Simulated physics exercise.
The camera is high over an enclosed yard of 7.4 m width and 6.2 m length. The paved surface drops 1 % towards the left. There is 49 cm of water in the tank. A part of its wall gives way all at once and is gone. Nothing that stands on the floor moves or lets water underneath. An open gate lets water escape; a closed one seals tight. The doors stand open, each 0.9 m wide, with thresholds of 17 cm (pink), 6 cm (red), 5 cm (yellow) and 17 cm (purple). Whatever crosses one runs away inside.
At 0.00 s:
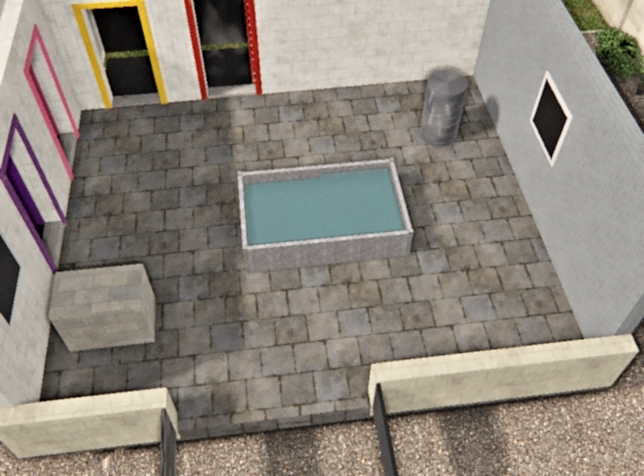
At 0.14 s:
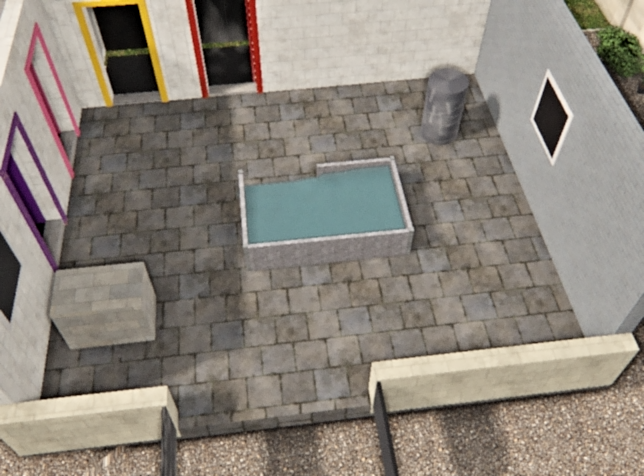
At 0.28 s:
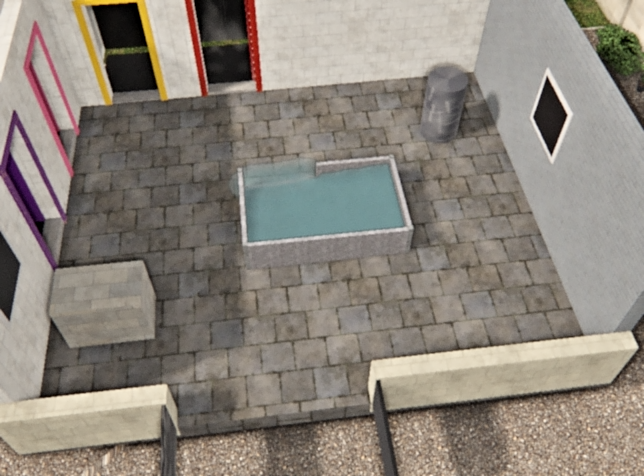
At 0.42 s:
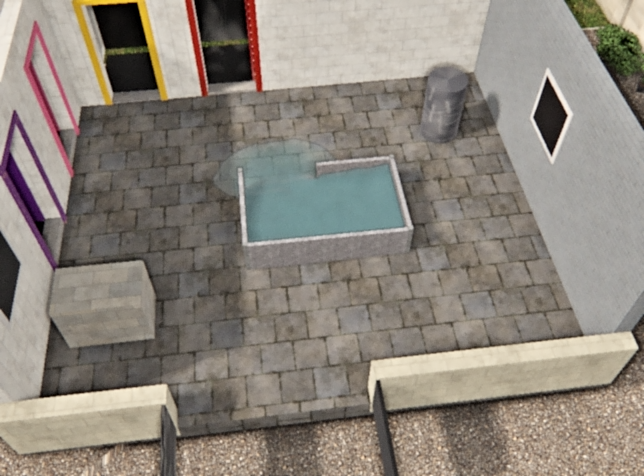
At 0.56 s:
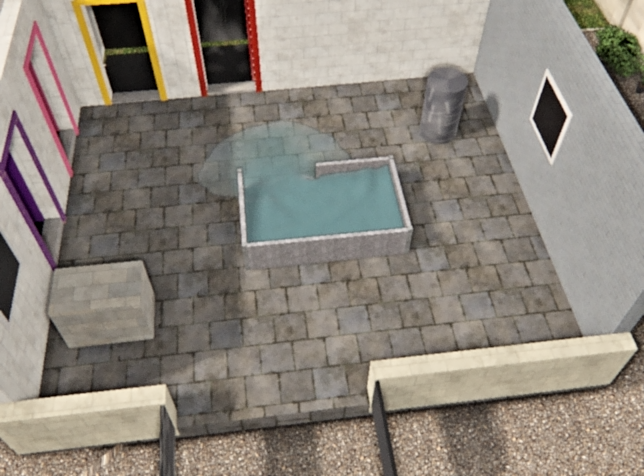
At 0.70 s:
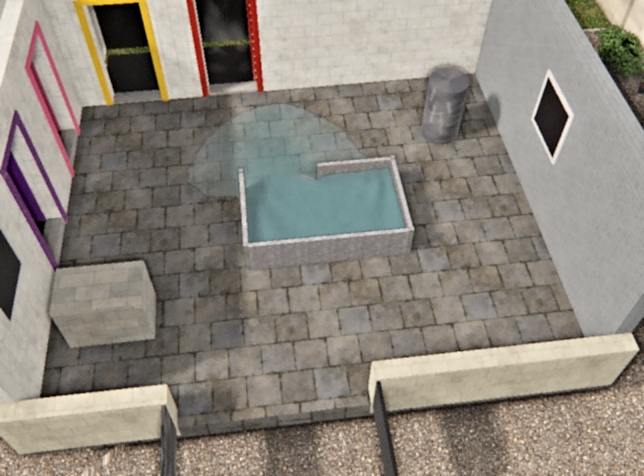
A walled courtyard paved in grey stone is seen from high above by a camera that stays still. A low rectangular tank of blue-green water sits in the middle, with a grey block at left, a grey cylinder at upper right, and yellow, red, pink and purple doorways around the left and back walls. Part of the tank's far wall vanishes, and water pours through the gap, spreading in a thin, rounded sheet over the paving behind.
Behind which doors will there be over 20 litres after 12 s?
The water let in: At the pink door it stays under the limit; at the red door it goes over the limit; at the yellow door it exceeds the limit; at the purple door it does not reach the limit.
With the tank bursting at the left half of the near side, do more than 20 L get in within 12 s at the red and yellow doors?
Then: Red below, yellow under.
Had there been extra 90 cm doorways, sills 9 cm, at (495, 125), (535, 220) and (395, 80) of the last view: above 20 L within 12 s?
In that order: Under, not over, below.
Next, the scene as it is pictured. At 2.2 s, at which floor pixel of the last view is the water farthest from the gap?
Near (83, 107).
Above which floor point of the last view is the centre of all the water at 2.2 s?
At about (285, 176).
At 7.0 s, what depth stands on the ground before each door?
In cm: Pink 9, red 8, yellow 8, purple 4.
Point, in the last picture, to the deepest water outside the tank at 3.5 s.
Near (82, 114).
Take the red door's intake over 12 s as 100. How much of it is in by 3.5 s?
About 75 per cent.
After 1.4 s water covers 20 % of the floor and is deepest (24 cm) near (268, 184); pink door not reached, red door 14 cm at the sill, 16 L in, yellow door not reached, purple door not reached.
After 2.2 s water covers 25 % of the floor and is deepest (25 cm) near (211, 96); pink door not reached, red door 20 cm at the sill, 88 L in, yellow door 12 cm at the sill, 2 L in, purple door not reached.
After 3.5 s water covers 30 % of the floor and is deepest (20 cm) near (82, 114); pink door 10 cm at the sill, 0 L in, red door 16 cm at the sill, 168 L in, yellow door 8 cm at the sill, 21 L in, purple door not reached.
After 7.0 s water covers 60 % of the floor and is deepest (11 cm) near (83, 107); pink door 9 cm at the sill, 0 L in, red door 8 cm at the sill, 223 L in, yellow door 8 cm at the sill, 46 L in, purple door 4 cm at the sill, 0 L in.
After 12.0 s water covers 85 % of the floor and is deepest (8 cm) near (57, 286); pink door 6 cm at the sill, 0 L in, red door 4 cm at the sill, 227 L in, yellow door 6 cm at the sill, 62 L in, purple door 5 cm at the sill, 0 L in.
